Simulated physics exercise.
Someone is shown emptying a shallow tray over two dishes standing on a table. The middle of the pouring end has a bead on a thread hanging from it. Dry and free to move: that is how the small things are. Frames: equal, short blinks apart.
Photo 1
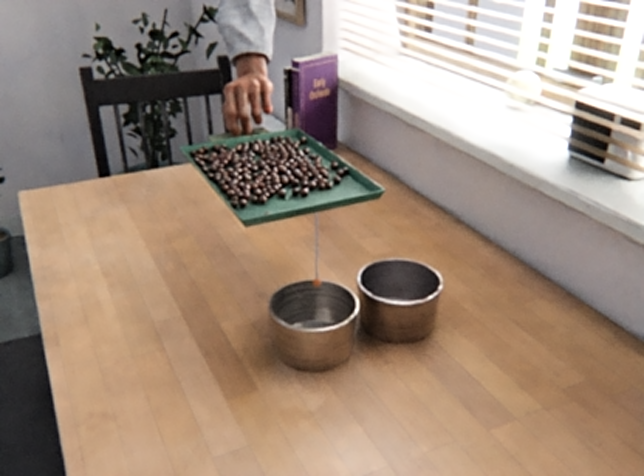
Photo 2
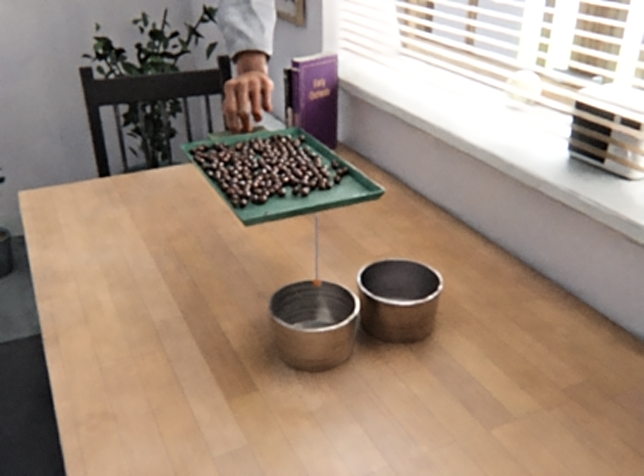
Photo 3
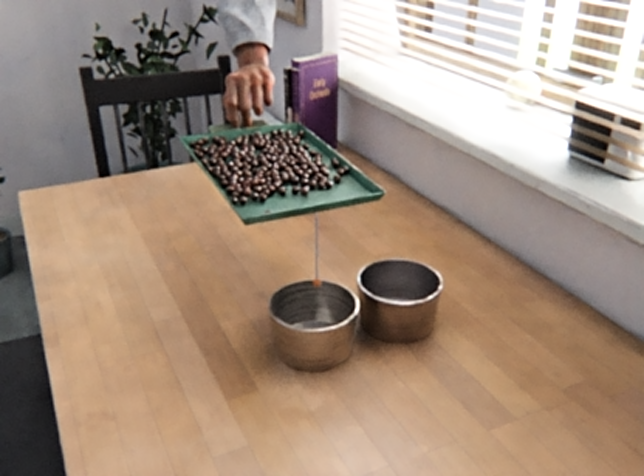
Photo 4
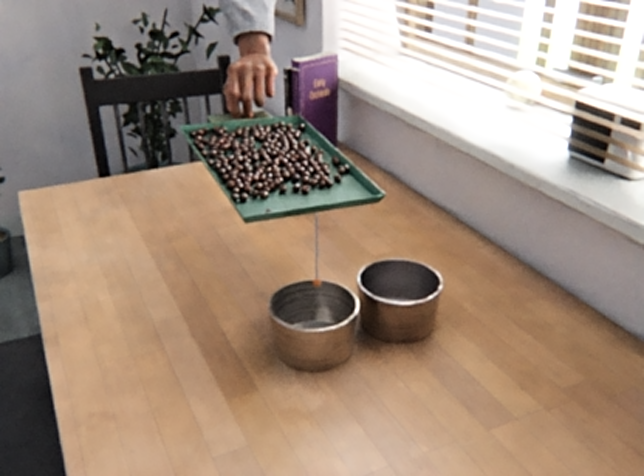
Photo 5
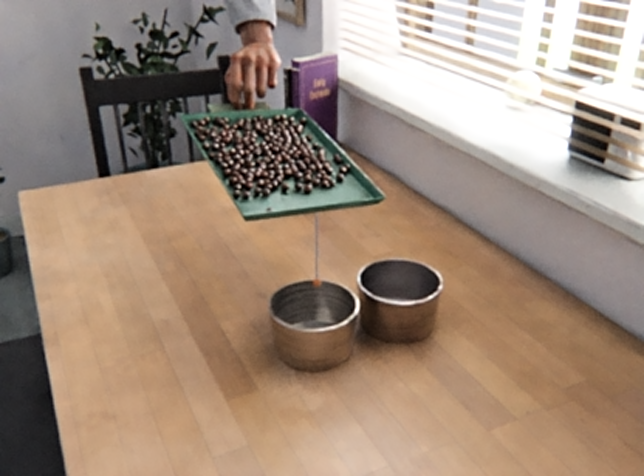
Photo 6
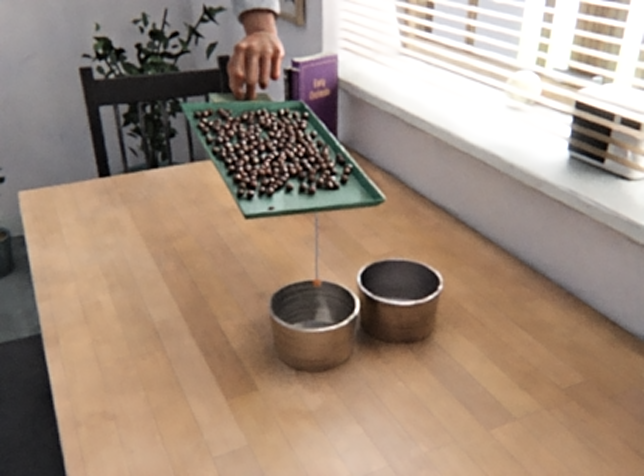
A hand raising the far end of a green tray of dark brown balls above two metal dishes on a wooden table.
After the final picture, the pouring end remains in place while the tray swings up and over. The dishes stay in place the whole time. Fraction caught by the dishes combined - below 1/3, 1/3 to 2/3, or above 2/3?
Once it's all tipped, the dishes get upwards of two thirds of it.
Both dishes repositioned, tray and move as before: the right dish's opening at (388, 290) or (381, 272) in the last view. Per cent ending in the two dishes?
80% for the first placement, 60% for the second.
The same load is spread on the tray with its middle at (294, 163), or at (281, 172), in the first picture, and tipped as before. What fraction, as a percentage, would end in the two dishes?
About 80 %, then about 80 %.
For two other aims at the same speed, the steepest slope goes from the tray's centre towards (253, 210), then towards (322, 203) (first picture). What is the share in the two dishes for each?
The first try would leave around 10 per cent there, the second around 70 per cent.
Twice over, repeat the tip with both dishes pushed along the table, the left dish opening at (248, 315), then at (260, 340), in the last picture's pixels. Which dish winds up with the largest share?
Outcome A - the right-side one; outcome B - the right-side one.
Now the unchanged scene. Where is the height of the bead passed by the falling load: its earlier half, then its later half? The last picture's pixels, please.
The early half goes through (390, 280), the late half through (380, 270).
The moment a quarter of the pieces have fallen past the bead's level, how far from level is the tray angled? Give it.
Roughly 50°.
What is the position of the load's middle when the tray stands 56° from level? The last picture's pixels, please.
Mark it at roughly (374, 257) in the final frame.
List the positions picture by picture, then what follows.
Corners of the pouring end (245, 217) and (379, 189), level; middle of the load (265, 169), chocolate balls; left dish (333, 345); right dish (421, 318); bead on its thread (317, 283), in the first picture.
Corners of the pouring end (245, 217) and (379, 189), level; middle of the load (265, 167), in the second picture.
Corners of the pouring end (245, 215) and (380, 191), tipped barely, lowest at the right corner; middle of the load (265, 164), in the third picture.
Corners of the pouring end (246, 213) and (380, 193), tipped a little, lowest at the right corner; middle of the load (266, 158), in the fourth picture.
Corners of the pouring end (247, 212) and (380, 195), tipped a little, lowest at the right corner; middle of the load (268, 154), in the fifth picture.
Corners of the pouring end (247, 210) and (380, 197), tipped a little, lowest at the right corner; middle of the load (272, 150), almost all on the move; left dish (333, 345); right dish (421, 318), in the sixth picture.
Just after the last frame, tray tipped steeply; roughly a third on the tray; about a tenth in the left dish; roughly a quarter in the right dish; about a tenth outside both; roughly a quarter in the air.
A moment on, tray tipped right over; about a tenth in the left dish; roughly two thirds in the right dish; roughly a quarter outside both.
Further on, tray tipped past a quarter turn; about a tenth in the left dish; roughly two thirds in the right dish; roughly a quarter outside both.
When it is over, tray tipped past a quarter turn; about a tenth in the left dish; roughly two thirds in the right dish; roughly a quarter outside both.
